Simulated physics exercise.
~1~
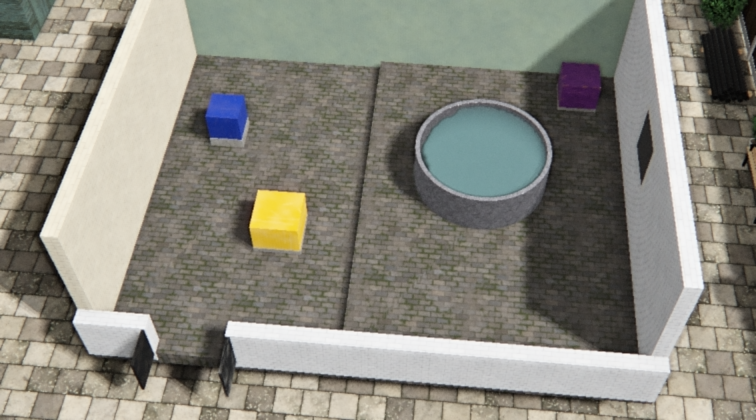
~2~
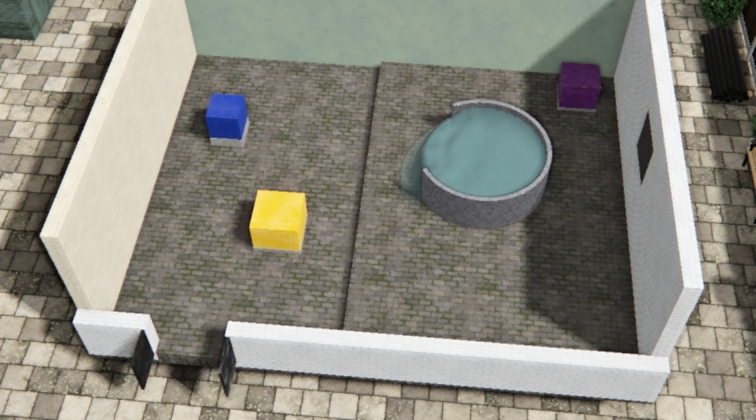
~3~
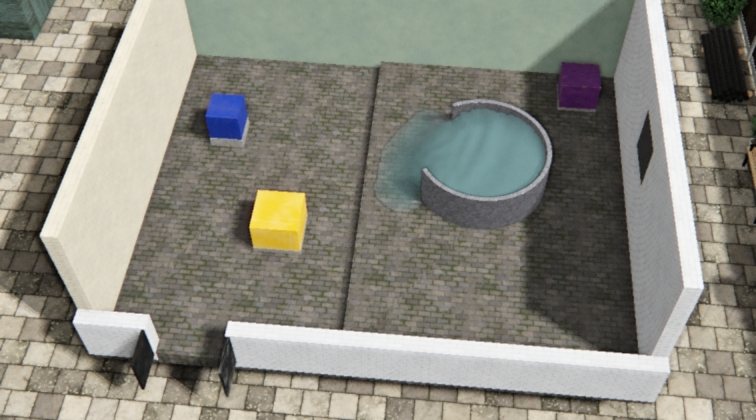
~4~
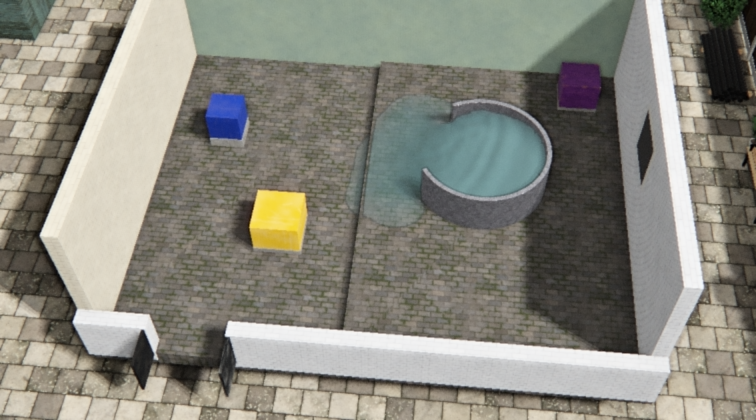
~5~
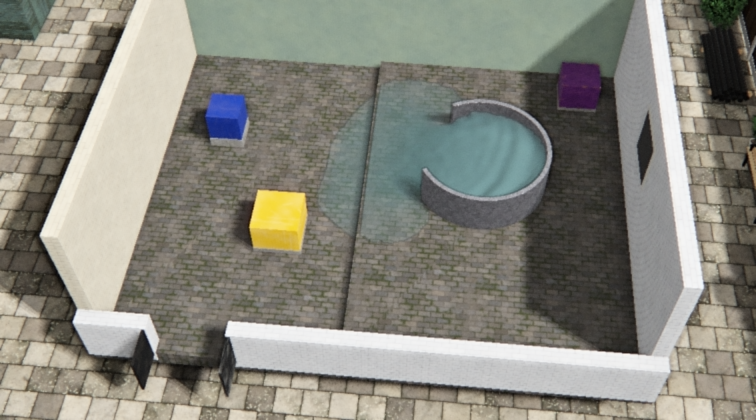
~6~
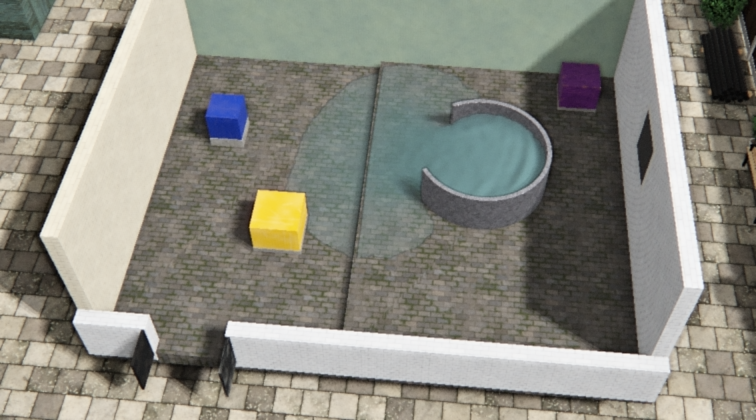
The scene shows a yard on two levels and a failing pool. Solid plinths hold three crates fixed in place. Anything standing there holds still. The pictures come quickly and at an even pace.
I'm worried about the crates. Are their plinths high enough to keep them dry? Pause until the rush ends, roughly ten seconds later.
Well, the blue crate will get wet, the yellow crate will get wet, the purple crate will stay dry.
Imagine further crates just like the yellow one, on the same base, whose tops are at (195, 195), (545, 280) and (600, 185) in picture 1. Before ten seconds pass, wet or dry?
Well, the first one gets caught, the next one stays clear of it, and the final one stays clear of it.
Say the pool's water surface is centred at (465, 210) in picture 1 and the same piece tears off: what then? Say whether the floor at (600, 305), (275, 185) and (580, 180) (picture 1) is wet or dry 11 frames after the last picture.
Untouched, submerged, untouched.
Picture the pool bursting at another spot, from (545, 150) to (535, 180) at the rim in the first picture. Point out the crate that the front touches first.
That would be the purple one.
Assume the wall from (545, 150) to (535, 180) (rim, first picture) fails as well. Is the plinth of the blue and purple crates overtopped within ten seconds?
My reading: Blue stays untouched, purple gets drenched.
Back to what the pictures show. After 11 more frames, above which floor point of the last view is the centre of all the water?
The water's middle lies around (360, 154).
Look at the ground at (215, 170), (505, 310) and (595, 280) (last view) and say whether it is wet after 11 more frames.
Going through them one by one, the first is waterlogged, the second spared and the third spared.
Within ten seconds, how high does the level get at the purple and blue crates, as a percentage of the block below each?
Around 60 in a hundred for the first and 160 in a hundred for the second.
A moment on, water covers 35 % of the floor; the blue crate water round its plinth, the yellow crate water round its plinth, the purple crate not reached.
Next, water covers 45 % of the floor; the blue crate water round its plinth, the yellow crate water round its plinth, the purple crate not reached.
Then, water covers 55 % of the floor; the blue crate water round its plinth, the yellow crate water round its plinth, the purple crate water round its plinth.
Later, water covers 60 % of the floor; the blue crate water round its plinth, the yellow crate water round its plinth, the purple crate water round its plinth.
In the end, water covers 60 % of the floor; the blue crate was topped, the yellow crate was topped, the purple crate stayed above the water.
